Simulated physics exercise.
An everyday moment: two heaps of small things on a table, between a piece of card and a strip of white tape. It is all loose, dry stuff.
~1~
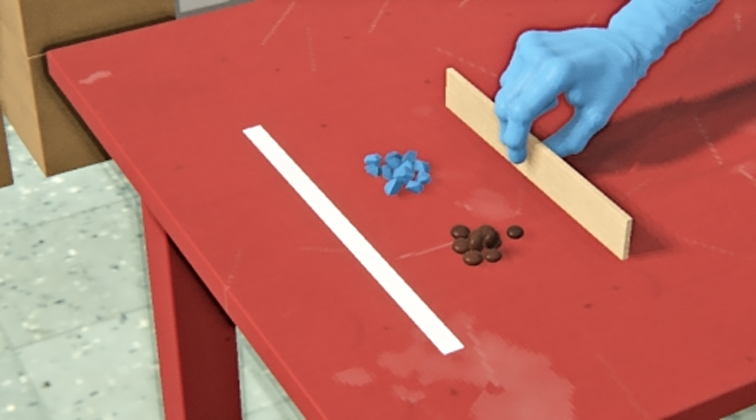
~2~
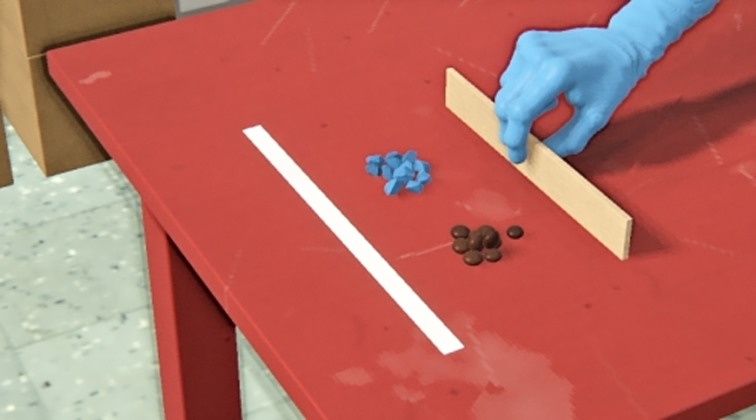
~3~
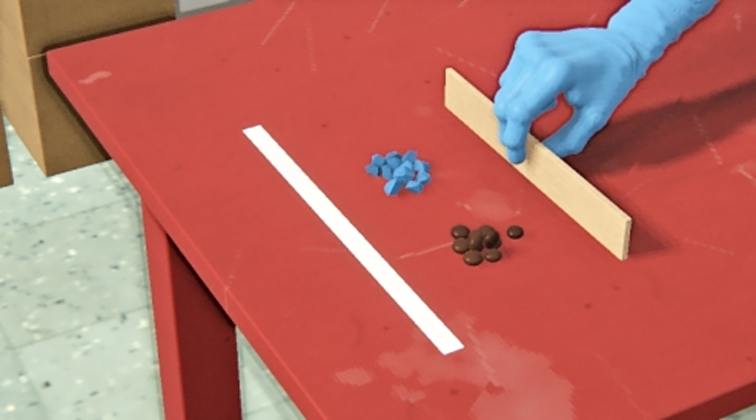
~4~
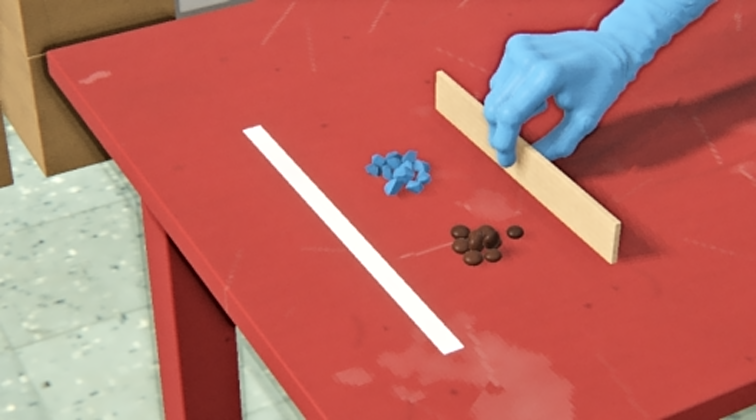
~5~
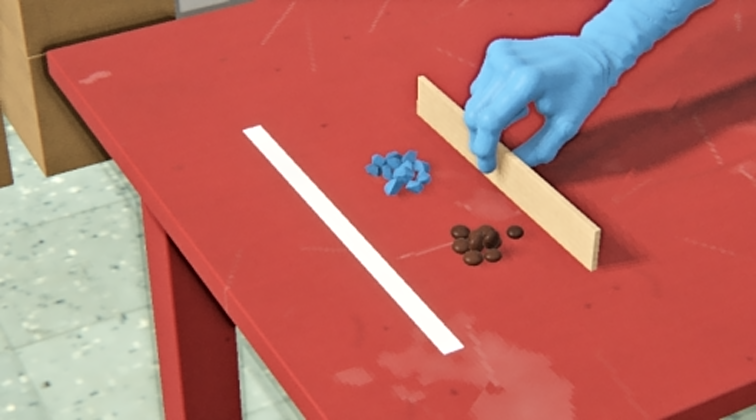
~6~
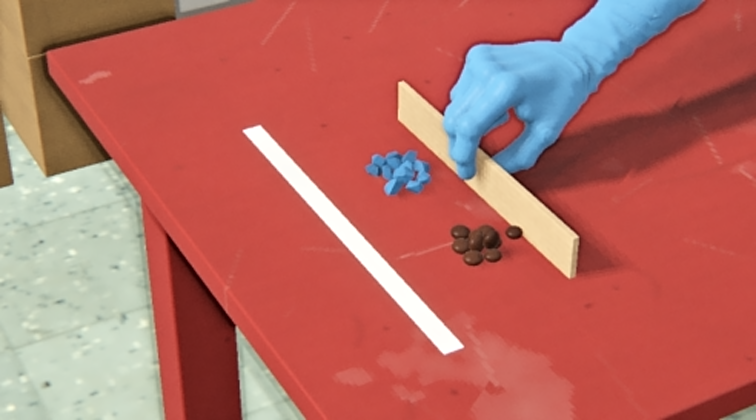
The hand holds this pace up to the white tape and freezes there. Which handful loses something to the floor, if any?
Nearer handful: It all stops short of the edge. Farther handful: It all stops short of the edge.
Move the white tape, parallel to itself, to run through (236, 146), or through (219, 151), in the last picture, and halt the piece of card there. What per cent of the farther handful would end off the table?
The first gives 0 %, the second 0 %.
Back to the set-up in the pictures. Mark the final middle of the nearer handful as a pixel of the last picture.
Roughly at (363, 283).
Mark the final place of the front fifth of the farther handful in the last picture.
Near (273, 209).
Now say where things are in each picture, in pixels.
The first picture shows piece of card (613, 225), at rest; white tape (261, 139), well back from the edge; edge at (216, 276); nearer handful (478, 243), a few flat chocolate drops; farther handful (407, 172), a few aquarium stones.
The second picture shows piece of card (613, 225), at rest; farther handful (407, 172).
The third picture shows piece of card (612, 226), at rest; nearer handful (478, 243).
The fourth picture shows piece of card (602, 229); farther handful (407, 172).
The fifth picture shows piece of card (581, 236); nearer handful (478, 243).
The sixth picture shows piece of card (560, 243); white tape (261, 139); edge at (216, 276); nearer handful (478, 243); farther handful (407, 172).
Then, 0.39 s later than the last frame, piece of card still moving, near (408, 176); nearer handful all on the table, its front near (414, 262); farther handful all on the table, its front near (331, 180).
Then, 0.81 s later than the last frame, piece of card stopped at the white tape; nearer handful all on the table, its front near (339, 286); farther handful all on the table, its front near (273, 209).
When it is over, piece of card stopped at the white tape; nearer handful all on the table, its front near (339, 286); farther handful all on the table, its front near (273, 209).
